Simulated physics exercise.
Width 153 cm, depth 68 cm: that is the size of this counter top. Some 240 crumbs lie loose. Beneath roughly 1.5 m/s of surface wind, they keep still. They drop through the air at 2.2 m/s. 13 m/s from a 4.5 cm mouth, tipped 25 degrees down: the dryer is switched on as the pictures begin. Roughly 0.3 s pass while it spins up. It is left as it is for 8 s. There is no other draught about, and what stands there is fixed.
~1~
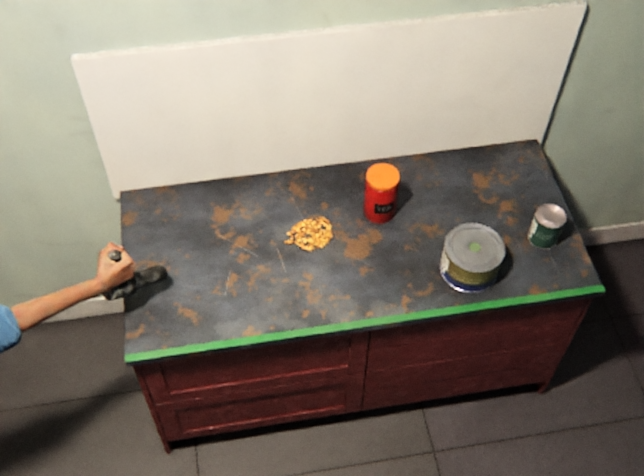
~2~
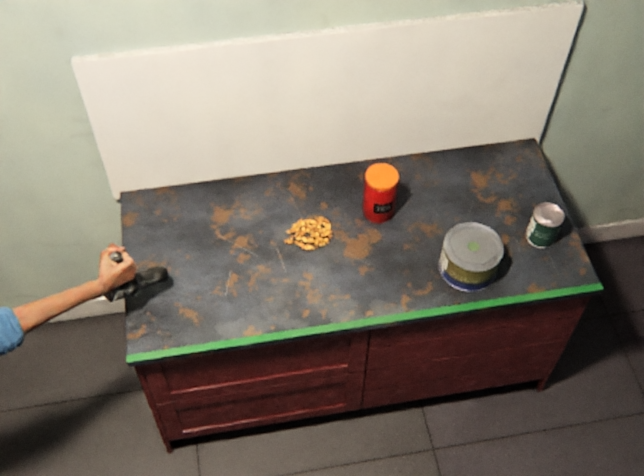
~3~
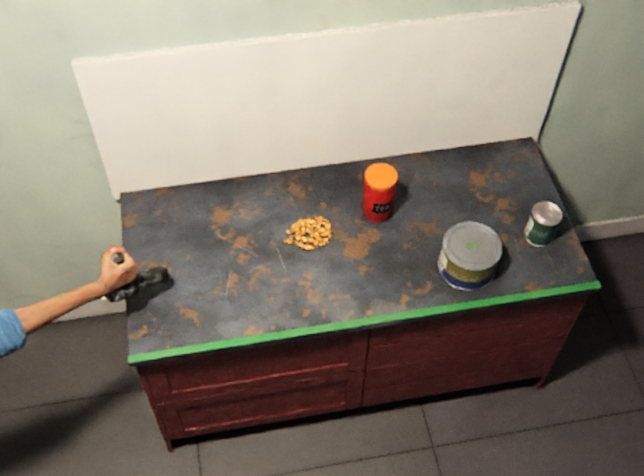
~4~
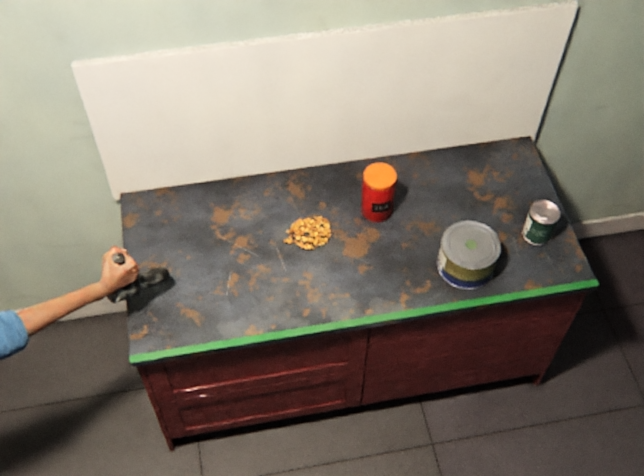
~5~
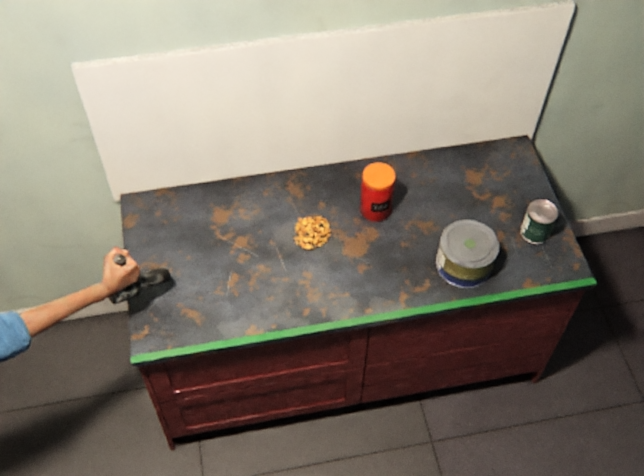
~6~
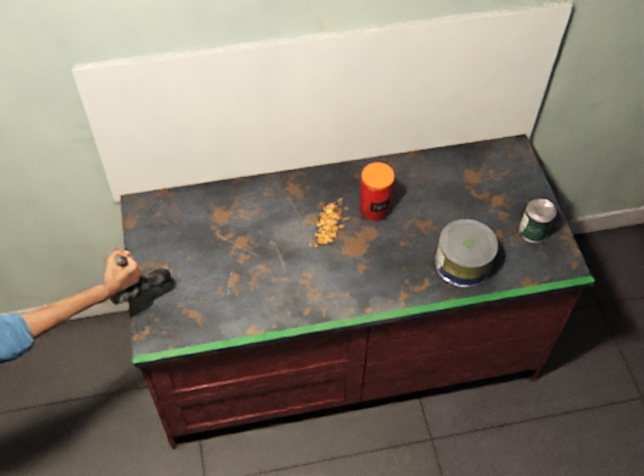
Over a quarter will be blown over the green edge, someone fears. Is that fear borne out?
Chances are the quarter threshold never gets crossed at that edge.
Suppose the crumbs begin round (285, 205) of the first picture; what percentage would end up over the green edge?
Expected share: Near 0 %.
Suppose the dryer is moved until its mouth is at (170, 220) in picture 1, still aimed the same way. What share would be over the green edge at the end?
About 0 %.
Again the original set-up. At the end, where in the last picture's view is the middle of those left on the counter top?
(457, 201).
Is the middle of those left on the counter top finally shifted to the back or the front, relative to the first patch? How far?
It has moved to the far side by around 5 cm.
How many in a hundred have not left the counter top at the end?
Result: Some 30 %.
Then, 1.2 s after the last picture the count stands so, 0 % are over the green edge; the middle of those still in play is near (437, 207).
Then, 2.2 s after the last picture the count stands so, 0 % are over the green edge; the middle of those still in play is near (437, 207).
Then, 4.1 s after the last picture the count stands so, 0 % are over the green edge; the middle of those still in play is near (457, 201).
Then, 7.7 s after the last picture, at the end, 0 % are over the green edge; the middle of those still in play is near (457, 201).
